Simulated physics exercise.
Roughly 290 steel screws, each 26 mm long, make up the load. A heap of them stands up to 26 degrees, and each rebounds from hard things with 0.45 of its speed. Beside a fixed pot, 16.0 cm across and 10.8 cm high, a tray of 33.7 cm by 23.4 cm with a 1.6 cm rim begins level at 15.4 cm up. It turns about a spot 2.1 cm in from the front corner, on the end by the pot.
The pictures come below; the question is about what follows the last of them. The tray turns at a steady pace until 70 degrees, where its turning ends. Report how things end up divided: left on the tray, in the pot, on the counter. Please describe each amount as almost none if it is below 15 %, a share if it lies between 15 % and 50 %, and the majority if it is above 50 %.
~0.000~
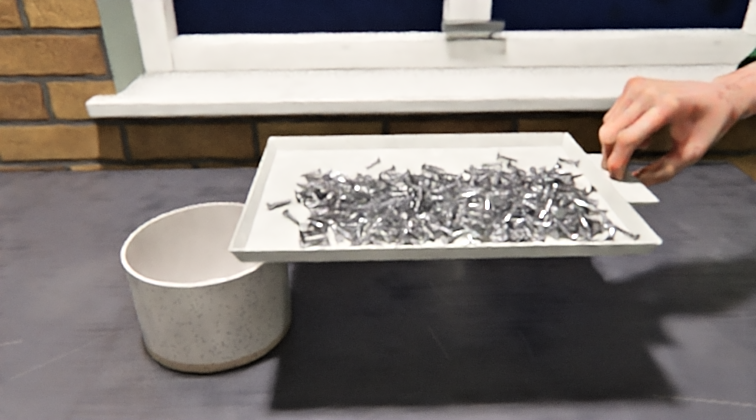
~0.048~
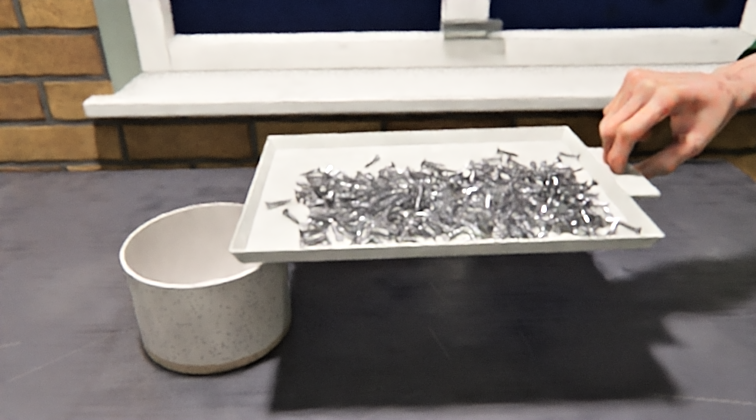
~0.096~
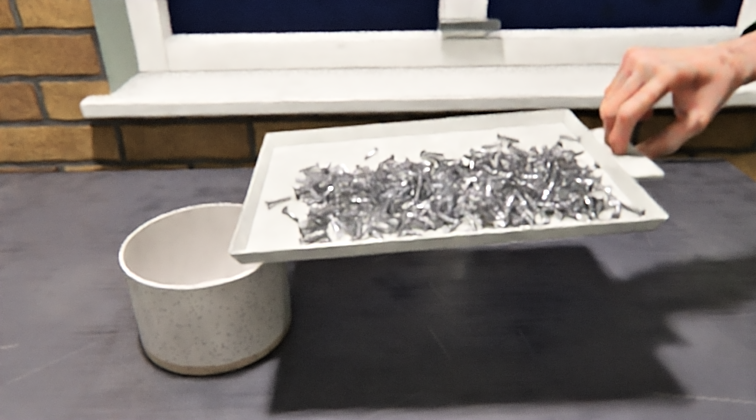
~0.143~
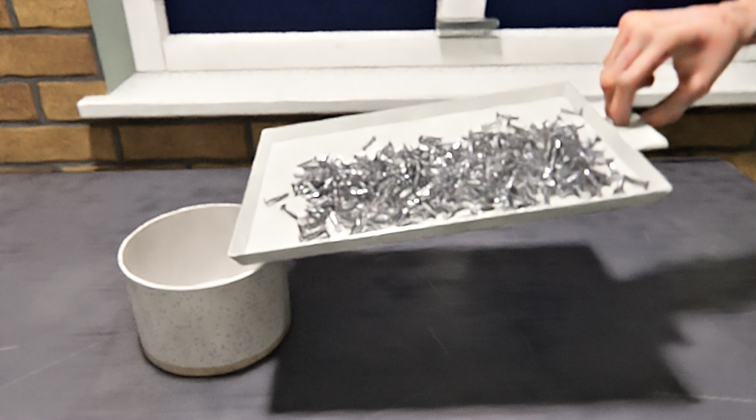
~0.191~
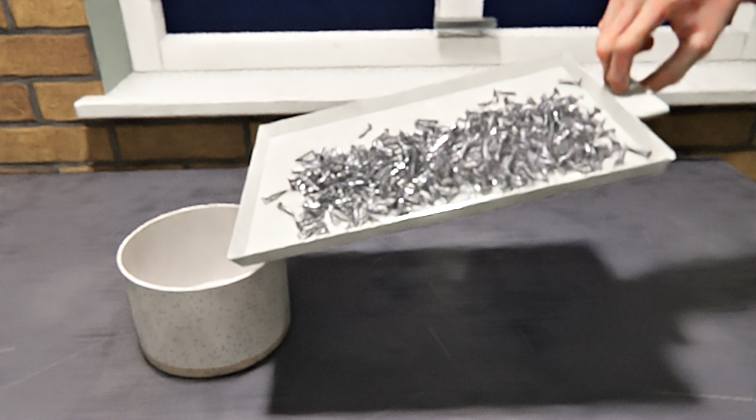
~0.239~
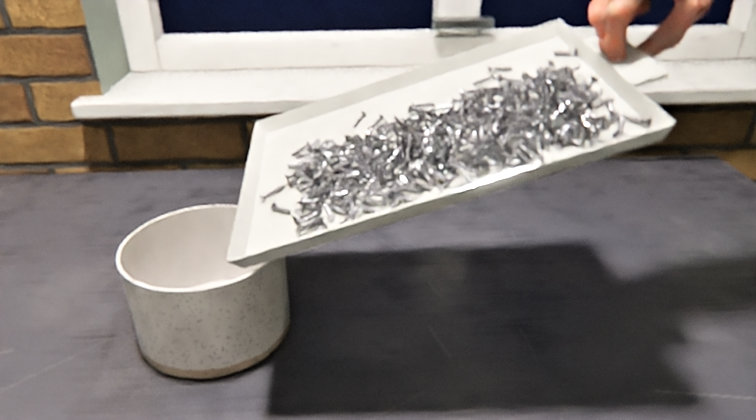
Left on the tray: The amount should be small, pot: The amount should be moderate, counter: The amount should be over half.
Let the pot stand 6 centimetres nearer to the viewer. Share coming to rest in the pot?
Result after the change: About 75 in a hundred.
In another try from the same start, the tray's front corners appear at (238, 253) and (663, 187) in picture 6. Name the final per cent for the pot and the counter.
In the pot: 5 per cent; on the counter: 95 per cent.
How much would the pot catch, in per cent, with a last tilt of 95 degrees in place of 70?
That would be around 25 percent.
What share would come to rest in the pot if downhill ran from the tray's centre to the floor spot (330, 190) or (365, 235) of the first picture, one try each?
I'd put it at roughly 75 per cent for the first tilt and roughly 0 per cent for the second.
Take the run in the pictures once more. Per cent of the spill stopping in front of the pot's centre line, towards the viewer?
Estimate: Close to 100 per cent of the pieces.
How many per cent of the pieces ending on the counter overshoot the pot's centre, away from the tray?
Estimate: Roughly 90 per cent of the pieces.
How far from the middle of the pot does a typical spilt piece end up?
Distance: Around 18 cm.
Then, at 0.48 s, tilt 45 degrees; the tray holds 100 %, the pot 0 %.
After 0.64 s, tilt 62 degrees; the tray holds 90 %, the pot 0 %.
Then, at 0.93 s, tilt 70 degrees; the tray holds 5 %, the pot 25 %.
At rest (2.0 s), tray 5 %, pot 25 %, counter 70 %.
